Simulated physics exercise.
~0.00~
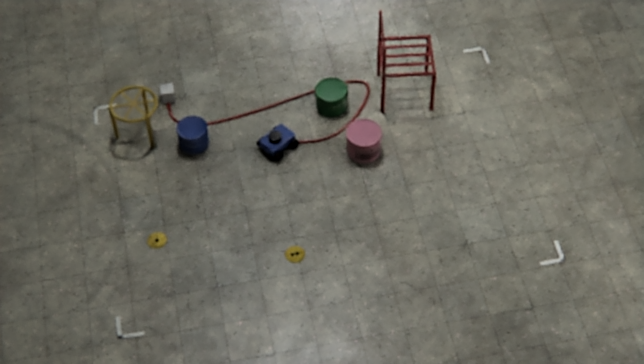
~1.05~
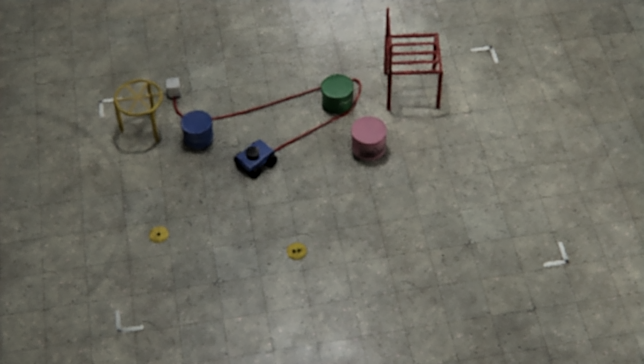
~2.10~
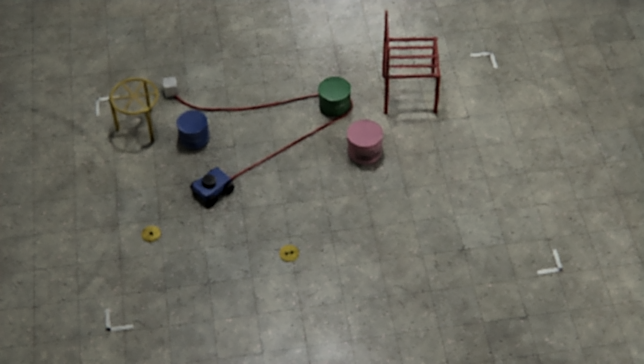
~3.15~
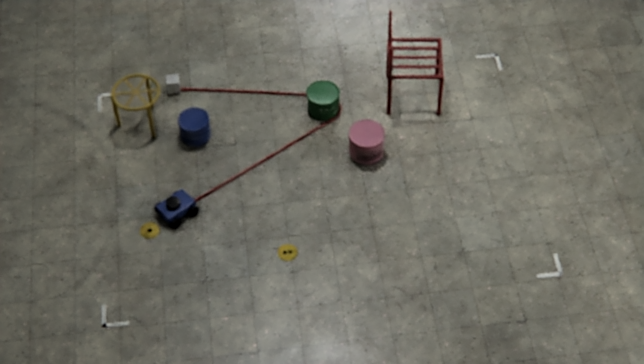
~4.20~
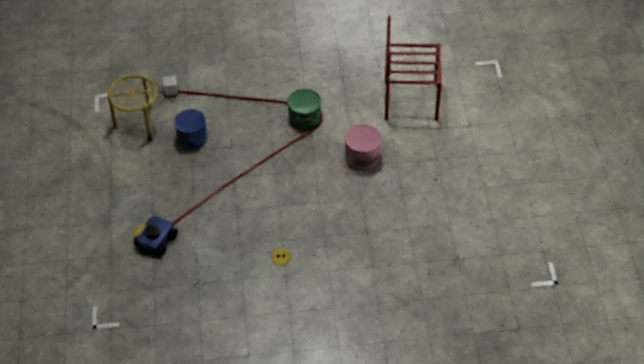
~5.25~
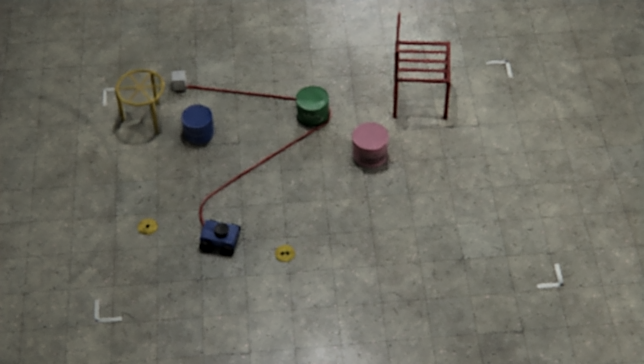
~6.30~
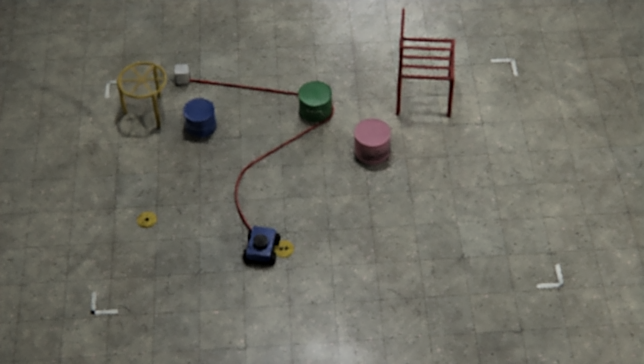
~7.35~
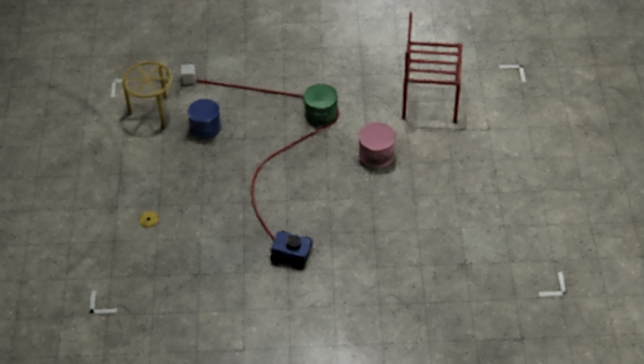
On a grey tiled floor, a small blue cart trailing a red lead drives down and left to a yellow mark, the tightening lead dragging the green bucket slightly left, then moves right and ends over the second mark with the lead slack behind it and the pink bucket unmoved.
